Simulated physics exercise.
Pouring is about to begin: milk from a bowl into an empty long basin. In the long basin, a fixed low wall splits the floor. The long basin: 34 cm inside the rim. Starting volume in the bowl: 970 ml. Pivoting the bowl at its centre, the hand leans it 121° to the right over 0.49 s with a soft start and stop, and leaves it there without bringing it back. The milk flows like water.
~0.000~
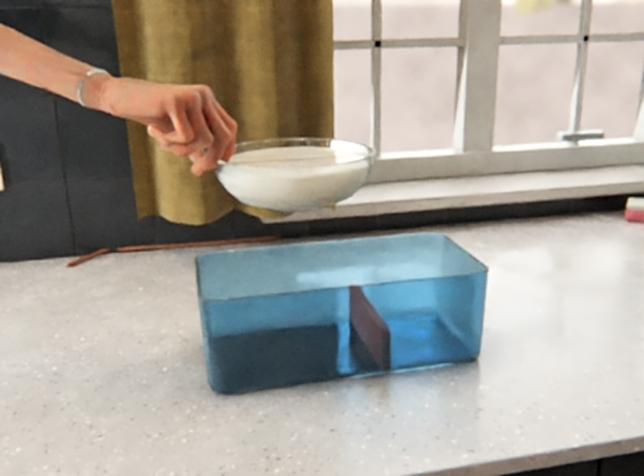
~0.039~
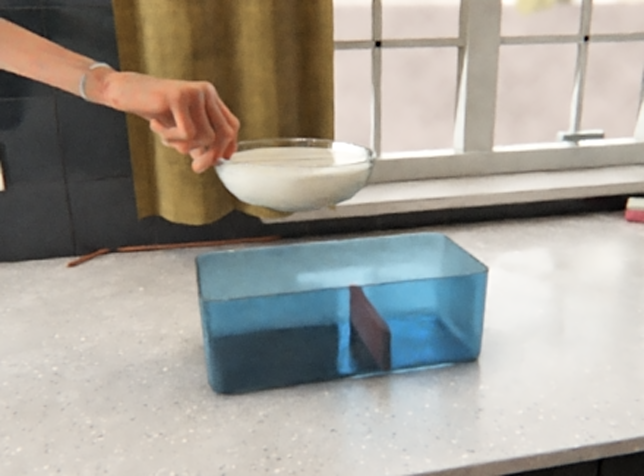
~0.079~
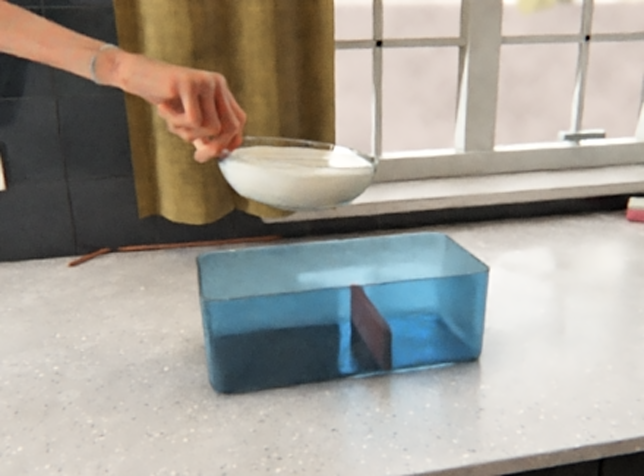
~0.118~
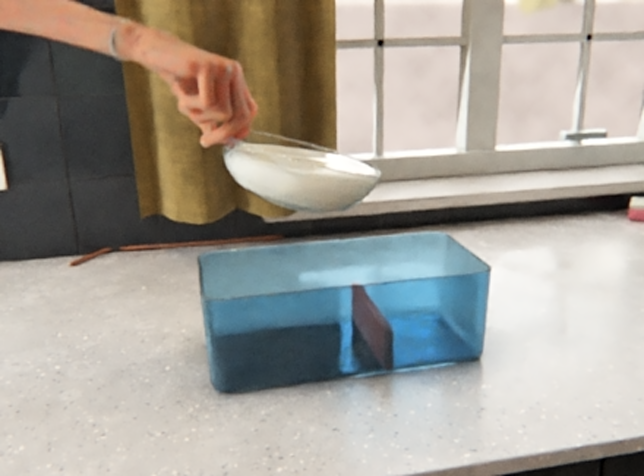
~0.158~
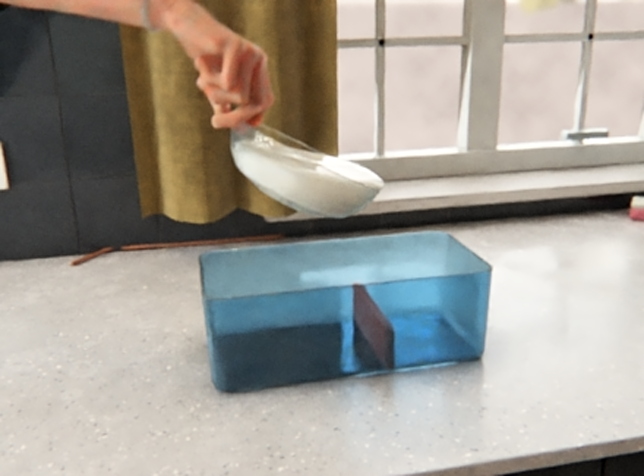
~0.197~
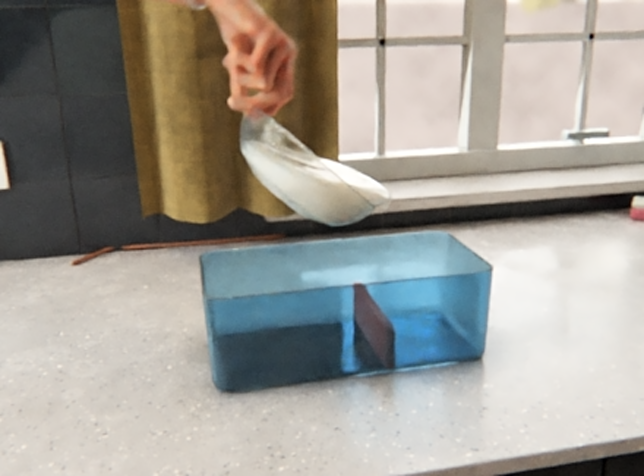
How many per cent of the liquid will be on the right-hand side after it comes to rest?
Some 61 per cent will be on the right-hand side.
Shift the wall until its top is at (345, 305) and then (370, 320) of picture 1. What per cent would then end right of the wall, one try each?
First try about 75 %, second try about 45 %.
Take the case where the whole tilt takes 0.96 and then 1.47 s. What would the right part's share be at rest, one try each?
The first try gives 70 percent and the second 85 percent.
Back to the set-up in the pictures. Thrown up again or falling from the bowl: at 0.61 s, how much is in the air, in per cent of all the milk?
Estimate: Around 28 per cent.
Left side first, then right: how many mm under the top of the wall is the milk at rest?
For the left, around 44 mm; for the right, around 22 mm.
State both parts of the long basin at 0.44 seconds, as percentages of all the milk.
26 per cent left and 72 right, roughly.
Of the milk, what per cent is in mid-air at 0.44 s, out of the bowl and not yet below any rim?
Close to 2 in a hundred.
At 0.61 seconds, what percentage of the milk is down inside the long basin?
Close to 72 in a hundred.
By 0.44 s the tilt is 117° and 0 per cent is still to pour, 25 is left of the wall and 72 right of it.
By 0.61 s the tilt is 121° and 1 per cent is still to pour, 25 is left of the wall and 46 right of it.
By 0.79 s the tilt is 121° and 1 per cent is still to pour, 26 is left of the wall and 55 right of it.
By 0.99 s the tilt is 121° and 0 per cent is still to pour, 33 is left of the wall and 61 right of it.
At rest 33 per cent lies left of the wall, 61 right of it and 6 outside.
